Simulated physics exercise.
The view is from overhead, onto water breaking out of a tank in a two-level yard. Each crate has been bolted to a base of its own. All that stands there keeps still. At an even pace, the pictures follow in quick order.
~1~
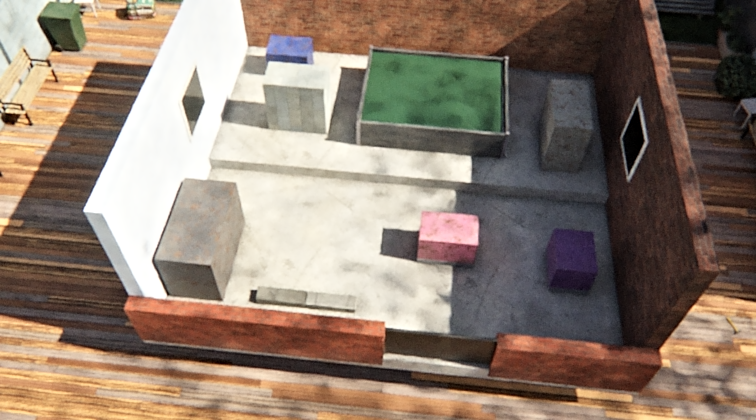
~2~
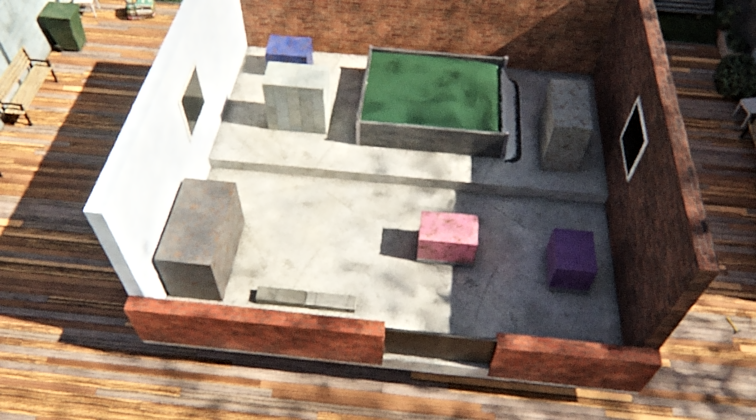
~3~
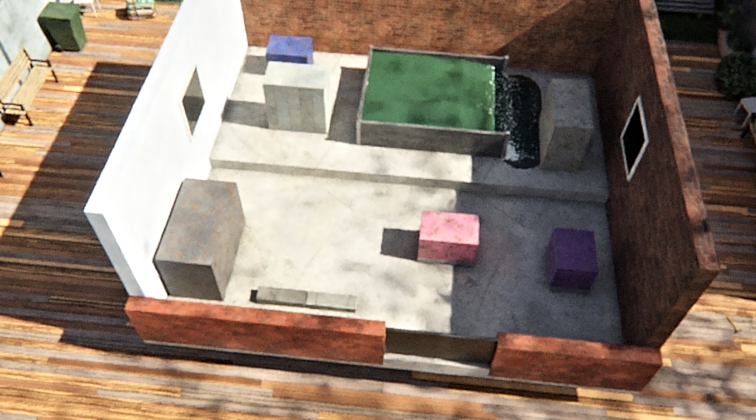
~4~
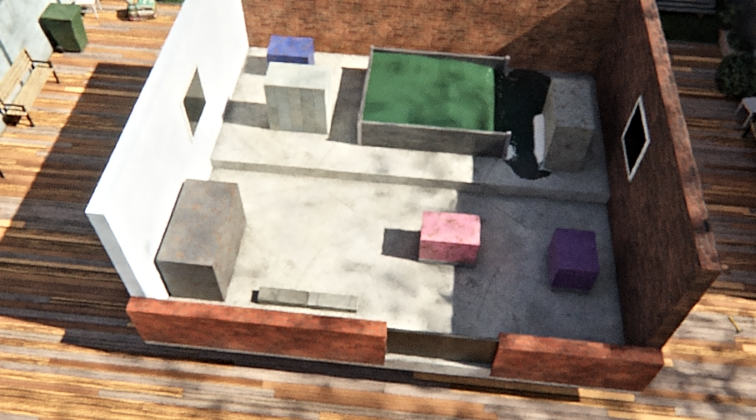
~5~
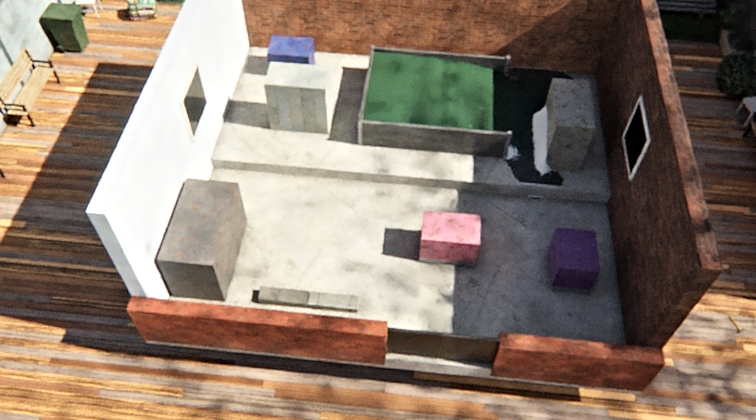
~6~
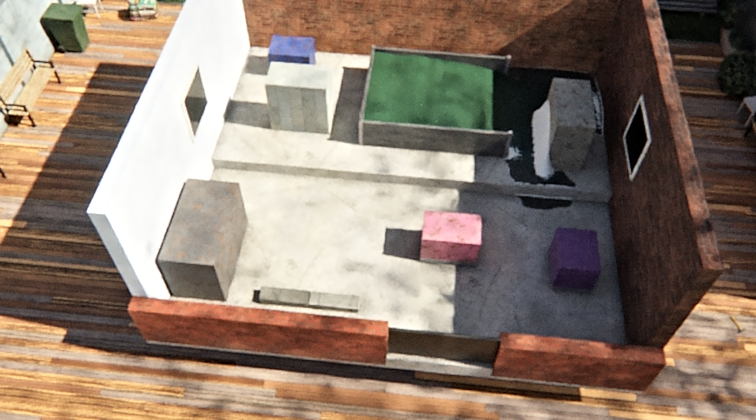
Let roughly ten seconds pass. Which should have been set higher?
In the end pink crate: Too low, blue crate: Too low, purple crate: Too low.
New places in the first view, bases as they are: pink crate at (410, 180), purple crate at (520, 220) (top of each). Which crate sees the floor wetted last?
Answer: The one in blue.
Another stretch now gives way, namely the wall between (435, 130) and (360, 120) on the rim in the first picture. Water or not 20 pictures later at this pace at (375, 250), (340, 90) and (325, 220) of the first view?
Obs. 1: Sodden; obs. 2: Moisture-free; obs. 3: Sodden.
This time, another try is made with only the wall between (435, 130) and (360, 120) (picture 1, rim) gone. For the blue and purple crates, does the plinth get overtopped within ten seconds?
Blue escapes it; purple gets wet.
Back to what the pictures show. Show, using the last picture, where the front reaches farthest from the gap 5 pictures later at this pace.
I'd say near (583, 247).
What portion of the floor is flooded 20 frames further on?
About 40 per cent.
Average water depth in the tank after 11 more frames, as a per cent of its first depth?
Near 48 in a hundred.
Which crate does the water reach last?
From the pictures, the one in blue.
A moment on, water covers 20 % of the floor; the pink crate not reached, the blue crate not reached, the purple crate water round its plinth.
Next, water covers 30 % of the floor; the pink crate water round its plinth, the blue crate not reached, the purple crate water round its plinth.
Then, water covers 40 % of the floor; the pink crate water round its plinth, the blue crate not reached, the purple crate water round its plinth.
Later, water covers 70 % of the floor; the pink crate water round its plinth, the blue crate water round its plinth, the purple crate water round its plinth.
In the end, water covers 90 % of the floor; the pink crate was topped, the blue crate was topped, the purple crate was topped.
